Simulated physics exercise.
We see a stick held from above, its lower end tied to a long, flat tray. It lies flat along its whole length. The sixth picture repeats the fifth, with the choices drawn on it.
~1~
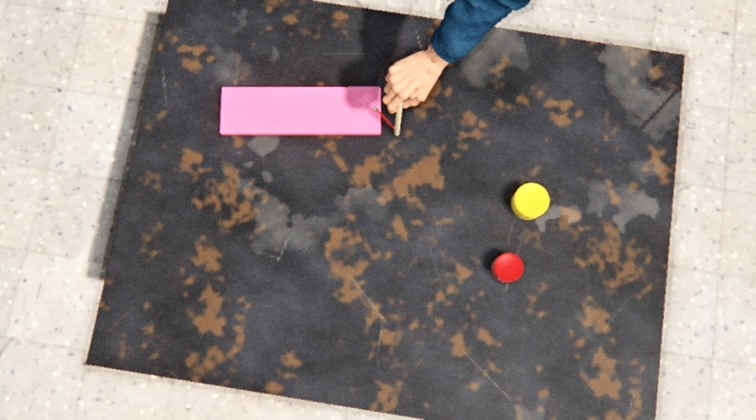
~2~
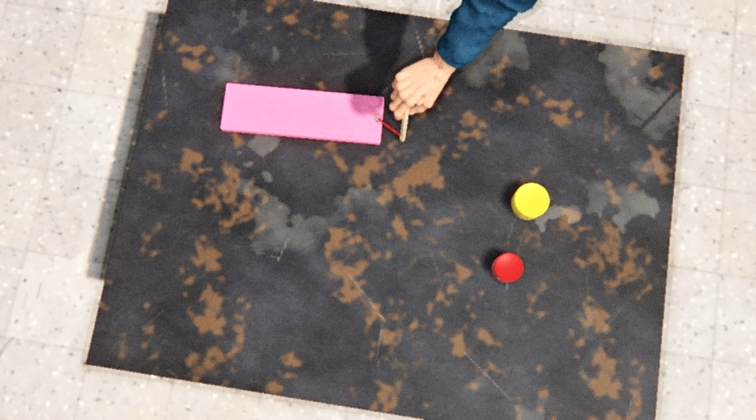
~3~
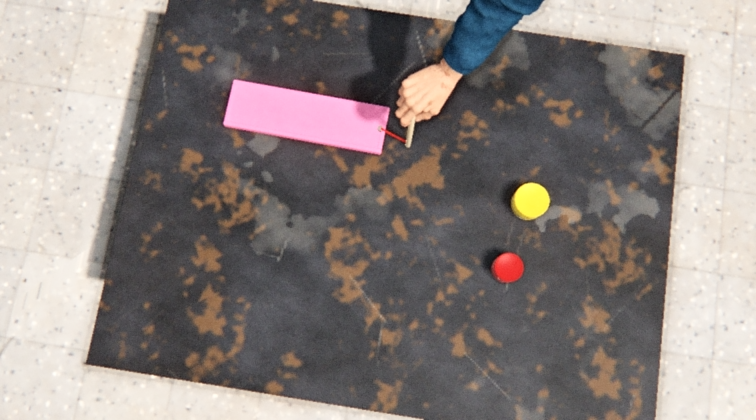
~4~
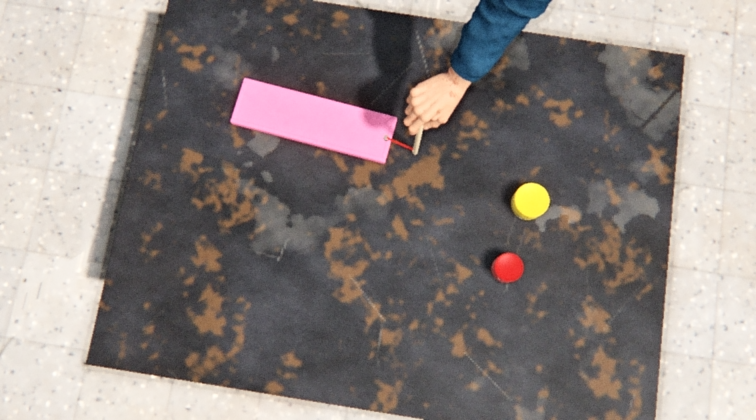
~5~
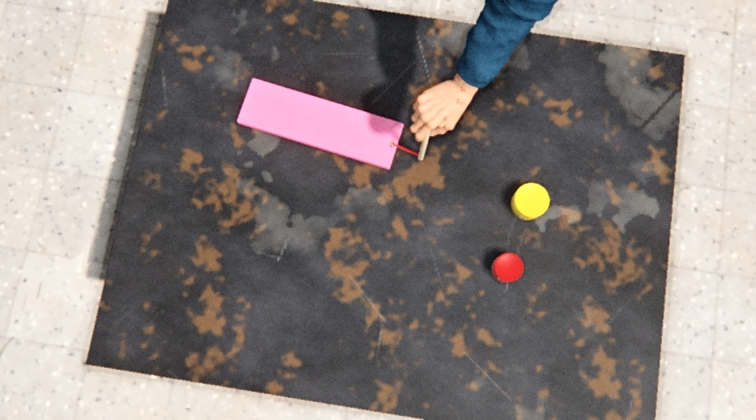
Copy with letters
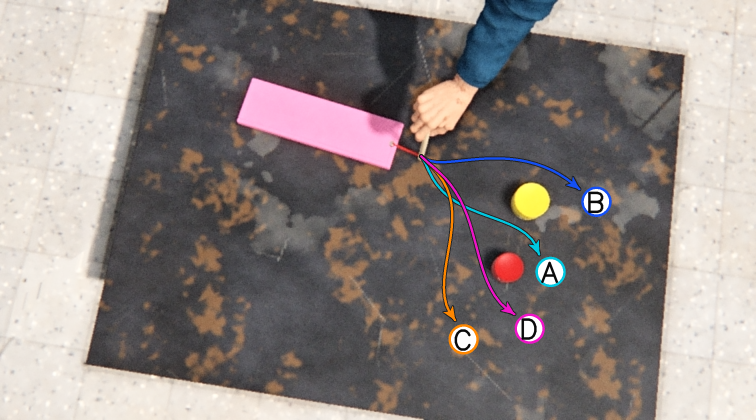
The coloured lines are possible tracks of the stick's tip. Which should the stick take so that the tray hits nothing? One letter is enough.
Everything stays clear on C.
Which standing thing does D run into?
It is the red tub.
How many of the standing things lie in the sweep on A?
It touches two.
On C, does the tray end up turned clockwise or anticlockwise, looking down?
It turns clockwise.
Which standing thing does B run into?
It meets the yellow tub.
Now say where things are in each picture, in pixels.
In the first frame, red tub (507, 268); yellow tub (530, 202); pink tray (301, 110).
In the second frame, pink tray (302, 113); yellow tub (530, 202).
In the third frame, pink tray (306, 116); yellow tub (530, 202).
In the fourth frame, pink tray (314, 119); yellow tub (530, 202).
In the fifth frame, pink tray (320, 122); yellow tub (530, 202); red tub (507, 268).
On the marked copy, A from (421, 156) via (479, 212) to (539, 254); B from (421, 156) via (503, 158) to (580, 189); C from (421, 156) via (451, 237) to (455, 320); D from (421, 156) via (472, 231) to (514, 314).
Taking C. A third of the way, foot of the stick (452, 209), middle of the tray (363, 147).
Two thirds of the way, foot of the stick (445, 273), middle of the tray (385, 182).
When it is over, foot of the stick (460, 325), middle of the tray (406, 226); nothing has been touched.
As for the rest, A meets the red tub and yellow tub; B meets the yellow tub; D meets the red tub.
